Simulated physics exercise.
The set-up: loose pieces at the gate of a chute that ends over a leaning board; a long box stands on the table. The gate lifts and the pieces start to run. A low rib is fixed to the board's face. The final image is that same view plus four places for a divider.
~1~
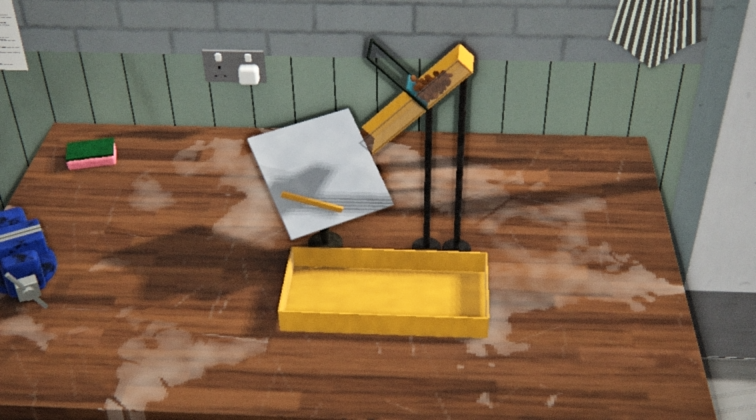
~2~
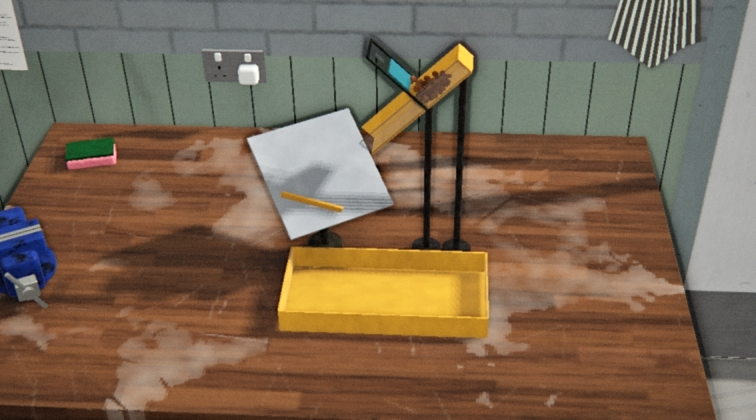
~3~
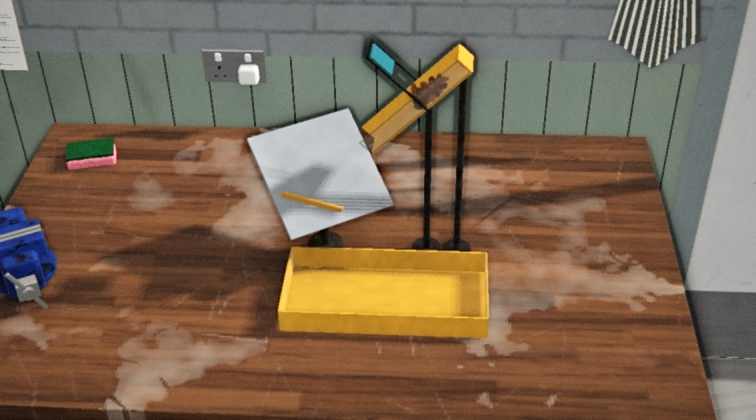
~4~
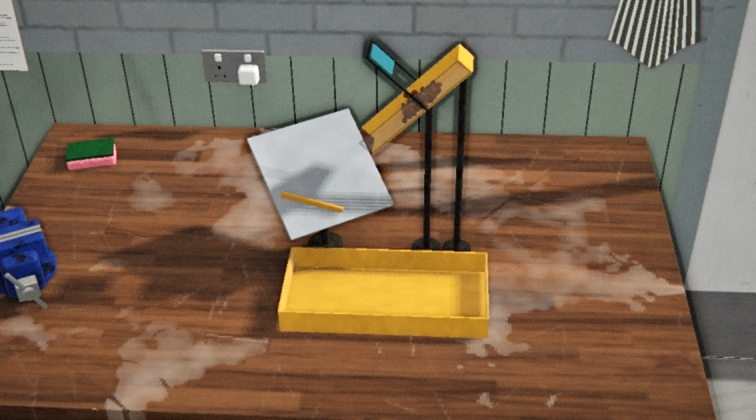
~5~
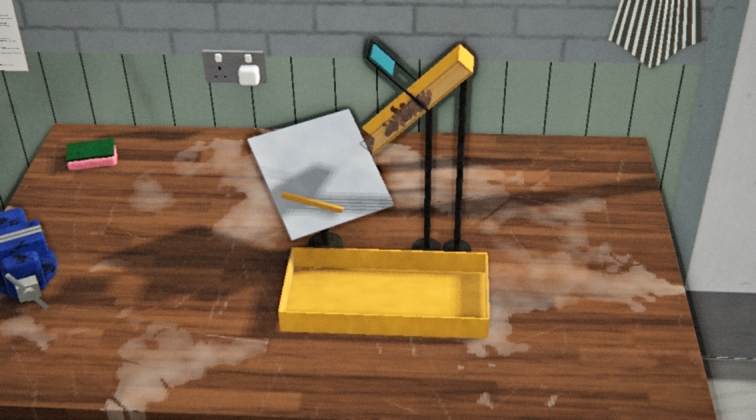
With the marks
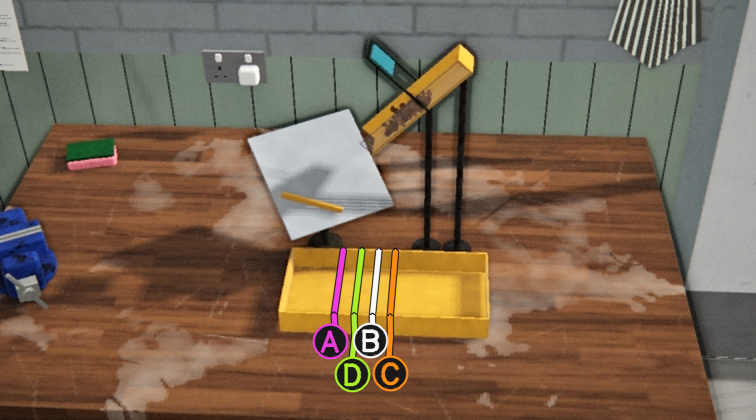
Brown bits slide down a yellow chute toward the left after a teal gate lifts.
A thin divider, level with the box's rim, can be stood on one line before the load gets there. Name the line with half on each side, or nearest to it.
The best line is B.
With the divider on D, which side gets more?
More lands on the right.
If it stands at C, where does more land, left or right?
The left side.
On the marked copy, line A crosses the front rim at (334, 313); line B crosses the front rim at (372, 315); line C crosses the front rim at (390, 315); line D crosses the front rim at (354, 314).
With A, of what is caught, none on the left of the divider, all on the right.
With B, of what is caught, about half on the left of the divider, about half on the right.
With C, of what is caught, nearly all on the left of the divider, a small part on the right.
With D, of what is caught, a small part on the left of the divider, most on the right.
